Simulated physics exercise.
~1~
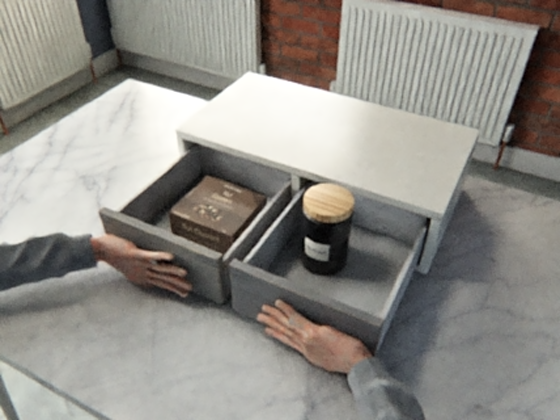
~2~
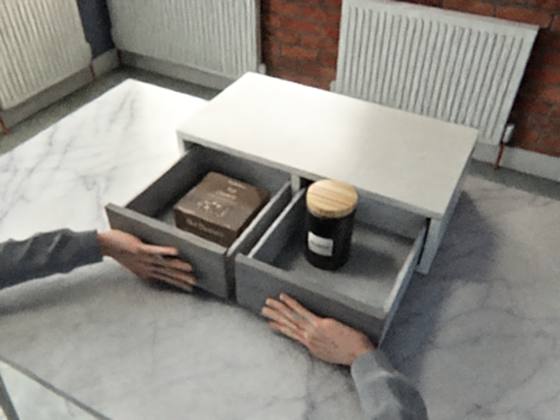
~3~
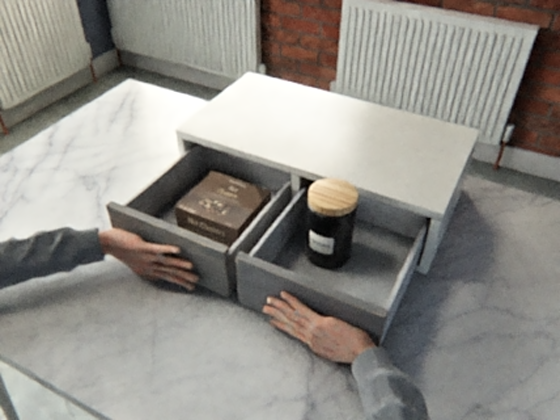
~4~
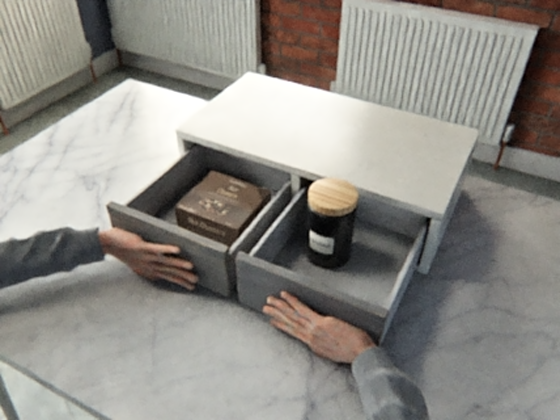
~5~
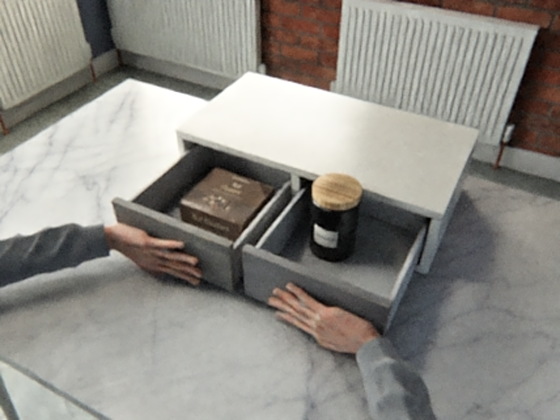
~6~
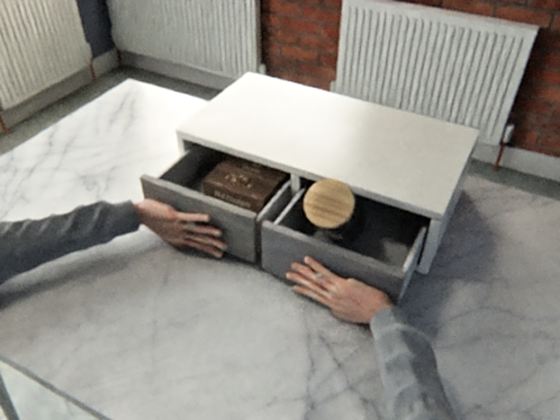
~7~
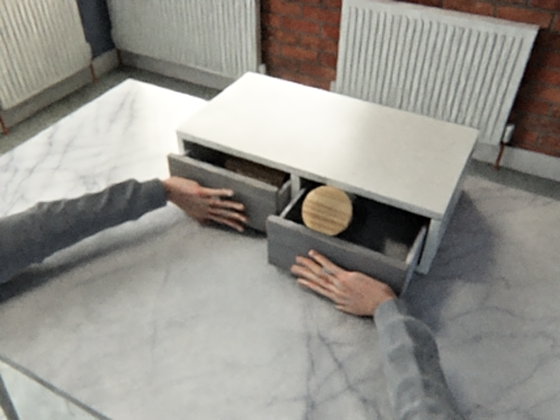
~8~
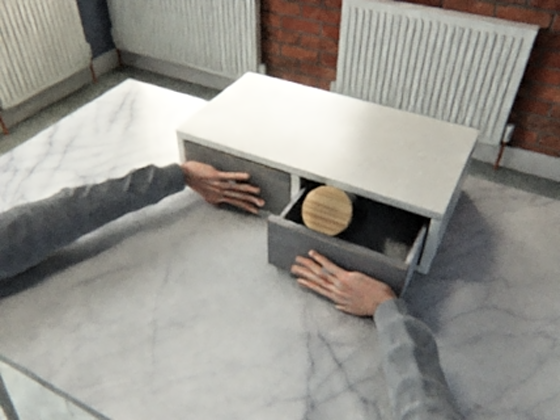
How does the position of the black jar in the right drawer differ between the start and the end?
At the start the black jar stands upright in the drawer, and by the end it is leaning over.
